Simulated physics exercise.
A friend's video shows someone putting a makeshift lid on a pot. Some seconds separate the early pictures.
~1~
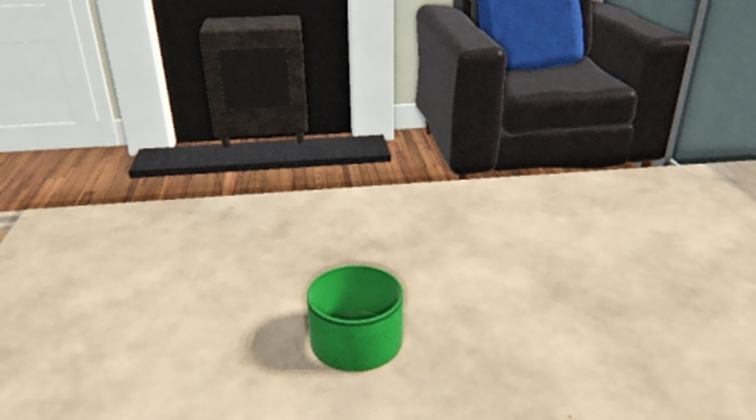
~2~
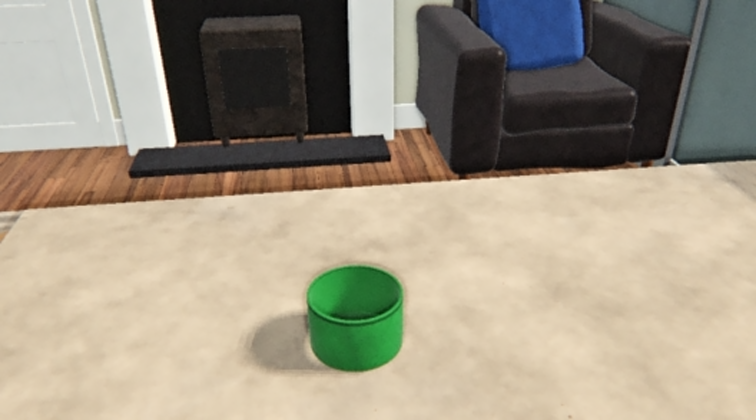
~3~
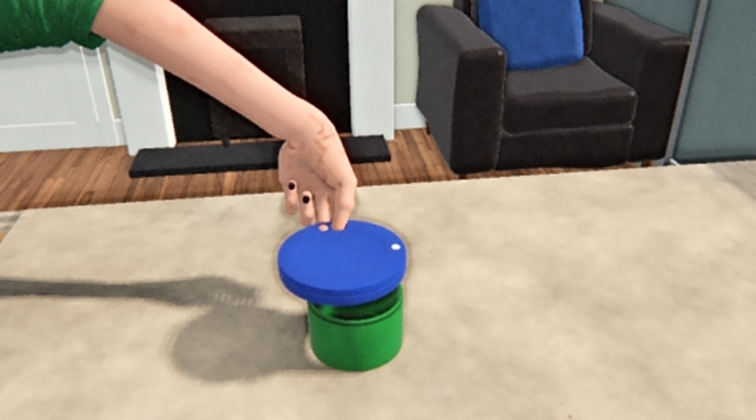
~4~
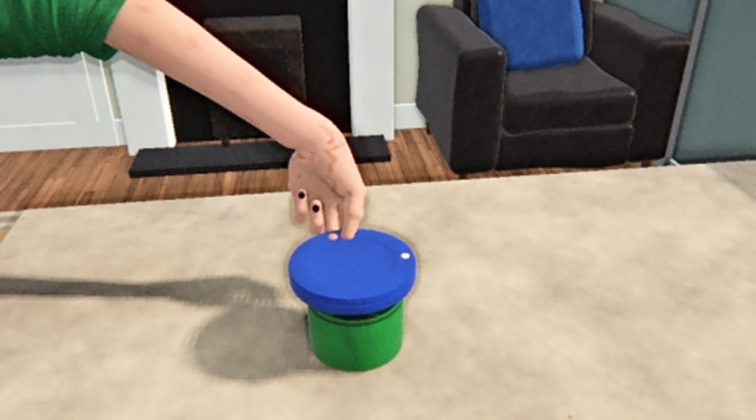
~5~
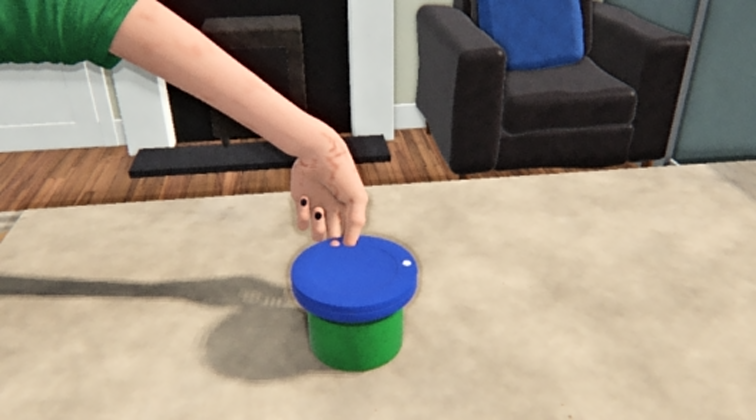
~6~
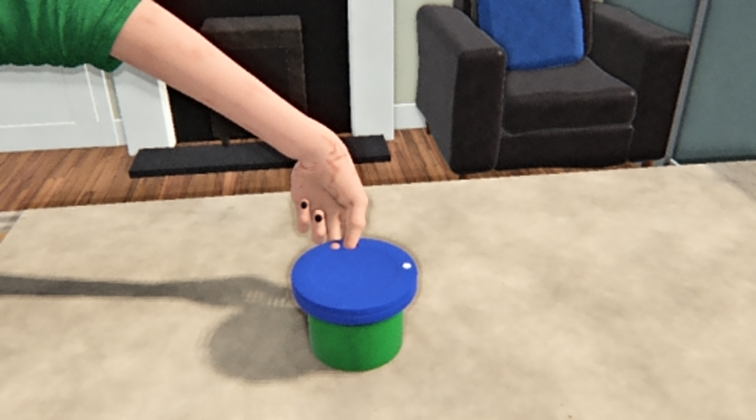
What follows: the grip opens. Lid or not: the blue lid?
The blue lid works as a lid.
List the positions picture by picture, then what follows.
The first frame shows mug (356, 317).
The second frame shows mug (356, 317).
The third frame shows still on the way; blue lid (343, 259); mug (356, 317).
The fourth frame shows still on the way; blue lid (353, 269); mug (356, 317).
The fifth frame shows still on the way; blue lid (355, 276); mug (356, 317).
The sixth frame shows in place, still held; blue lid (355, 278); mug (356, 317).
Then, 0.10 s on from there, blue lid sitting on the rim near (355, 284).
In the end, the blue lid rests on the rim, near (355, 284).
